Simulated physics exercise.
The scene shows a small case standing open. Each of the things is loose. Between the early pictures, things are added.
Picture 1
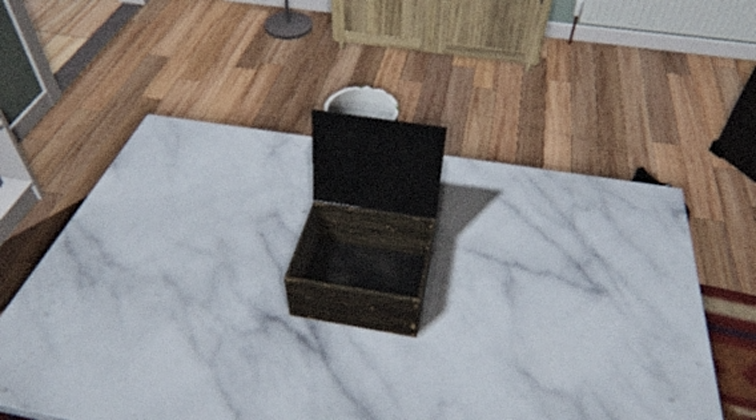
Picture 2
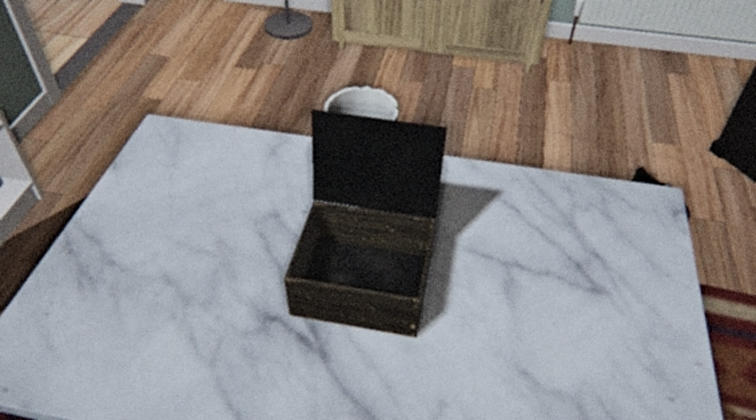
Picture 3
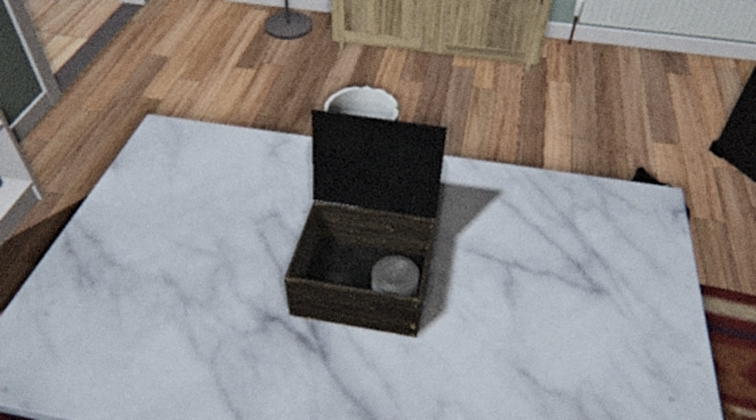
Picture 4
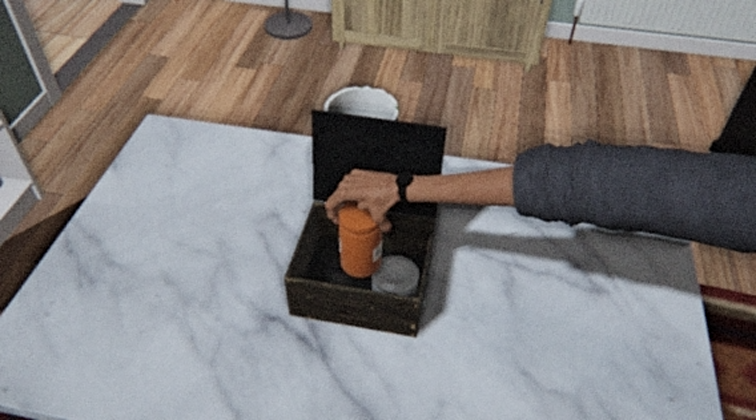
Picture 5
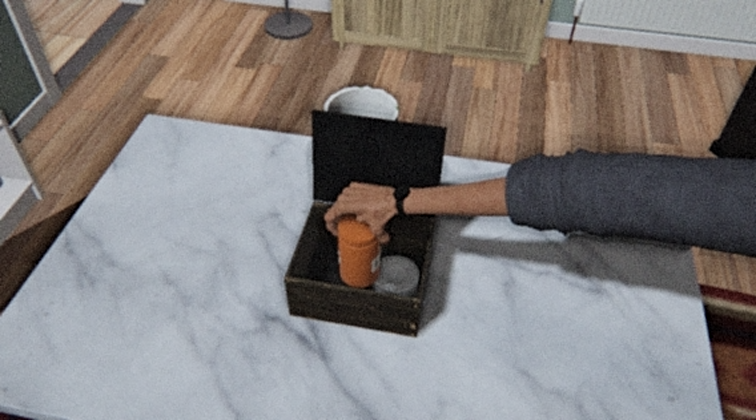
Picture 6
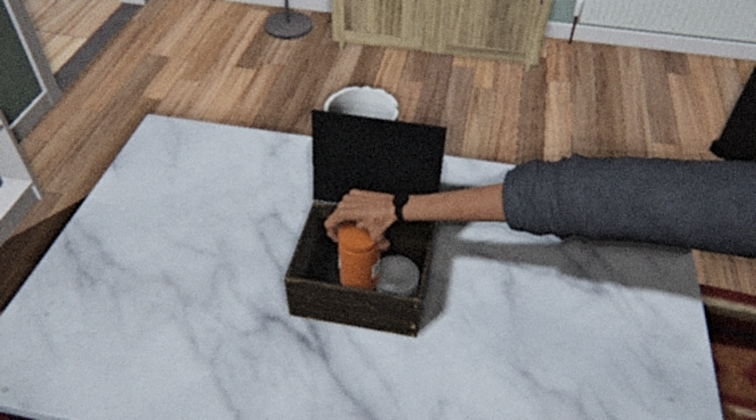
A grey tub appears in the right side of a small, open, empty dark case on a marble tabletop. Then an arm in a dark sleeve reaches in from the right, its hand holding an orange jar over the case's left side, and lowers it slightly beside the tub.
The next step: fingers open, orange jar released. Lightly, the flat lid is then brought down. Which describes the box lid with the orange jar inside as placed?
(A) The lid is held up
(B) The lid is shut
Answer: B.
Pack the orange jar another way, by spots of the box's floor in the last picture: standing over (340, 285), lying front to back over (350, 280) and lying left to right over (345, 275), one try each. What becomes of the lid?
The first time the lid can't shut, the second time it goes down fully, and the third time it goes down fully.
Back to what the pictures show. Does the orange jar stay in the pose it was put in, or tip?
Well, it ends up skewed.
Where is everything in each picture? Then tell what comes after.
The last thing is not in view yet, in the first picture.
The last thing is not in view yet, in the second picture.
The last thing is not in view yet; grey tub (395, 284), in the third picture.
Still above its spot; orange jar (361, 239); grey tub (395, 284), in the fourth picture.
Still above its spot; orange jar (360, 250); grey tub (395, 284), in the fifth picture.
In place under the hand; orange jar (360, 256); grey tub (395, 284), in the sixth picture.
Then, 0.40 s past the last view, orange jar on its side near (337, 280).
Then, 1.30 s past the last view, lid 78° above the rim; orange jar on its side near (337, 274).
Then, 1.80 s past the last view, lid 44° above the rim; orange jar on its side near (337, 272).
Then, 2.20 s past the last view, lid 10° above the rim; orange jar on its side near (338, 271).
Finally, lid shut; down or leaning hard in the box, orange jar; grey tub still in place. Final places as the last picture's camera would see them, orange jar near (338, 271).
